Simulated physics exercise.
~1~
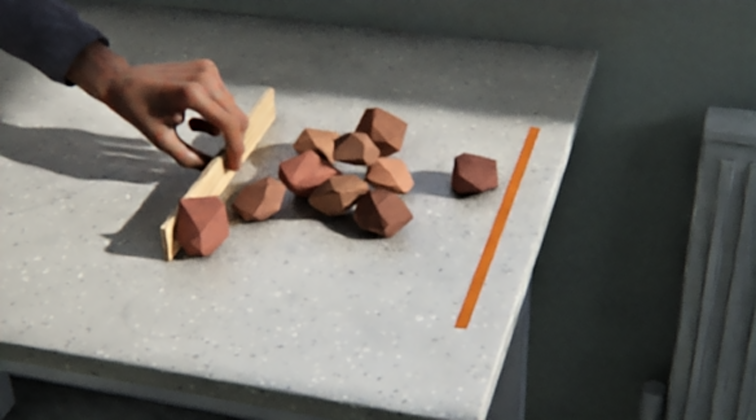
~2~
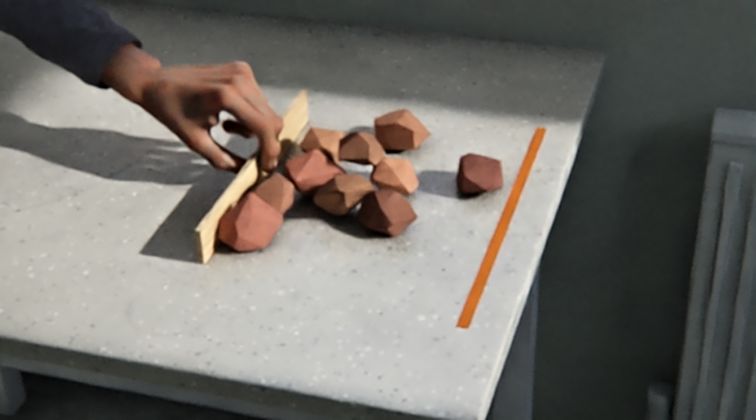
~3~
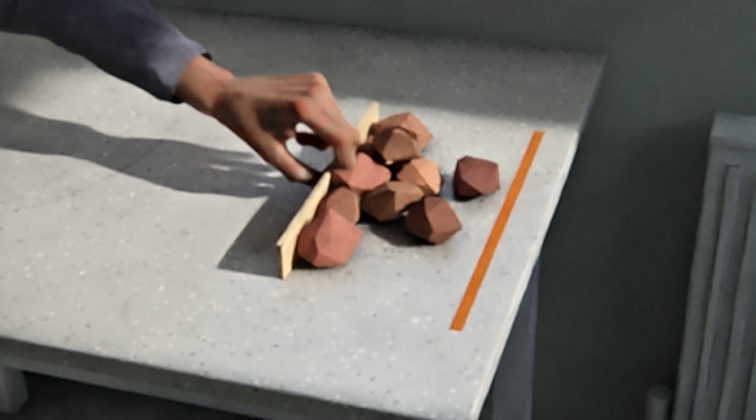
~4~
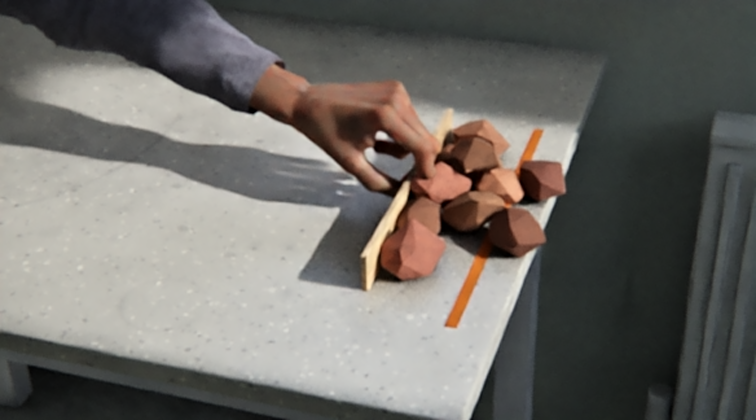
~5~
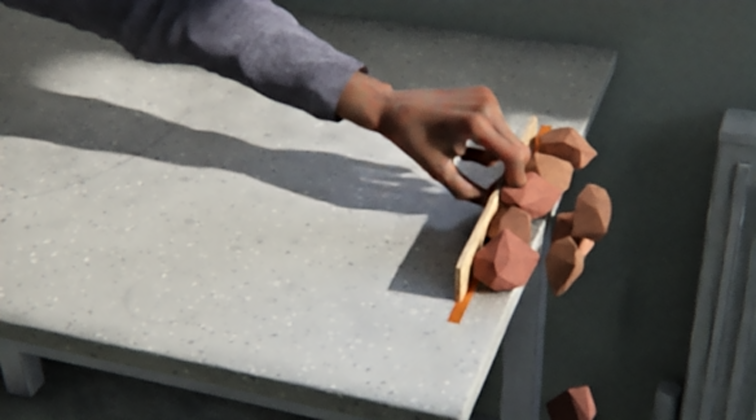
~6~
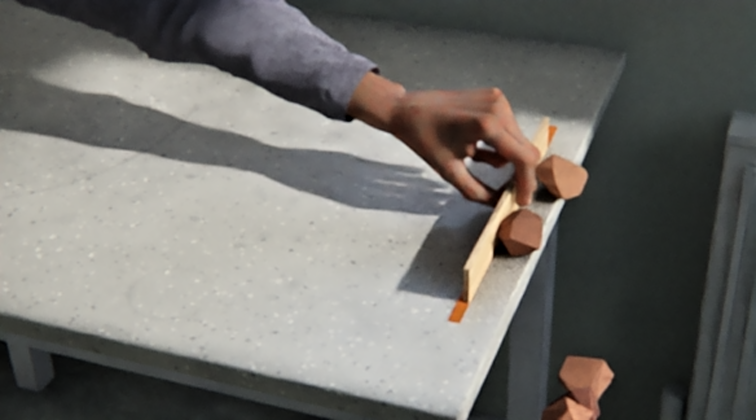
A hand pushing faceted reddish-brown lumps rightward across a speckled table with a wooden strip, stopping at orange tape as most topple off.
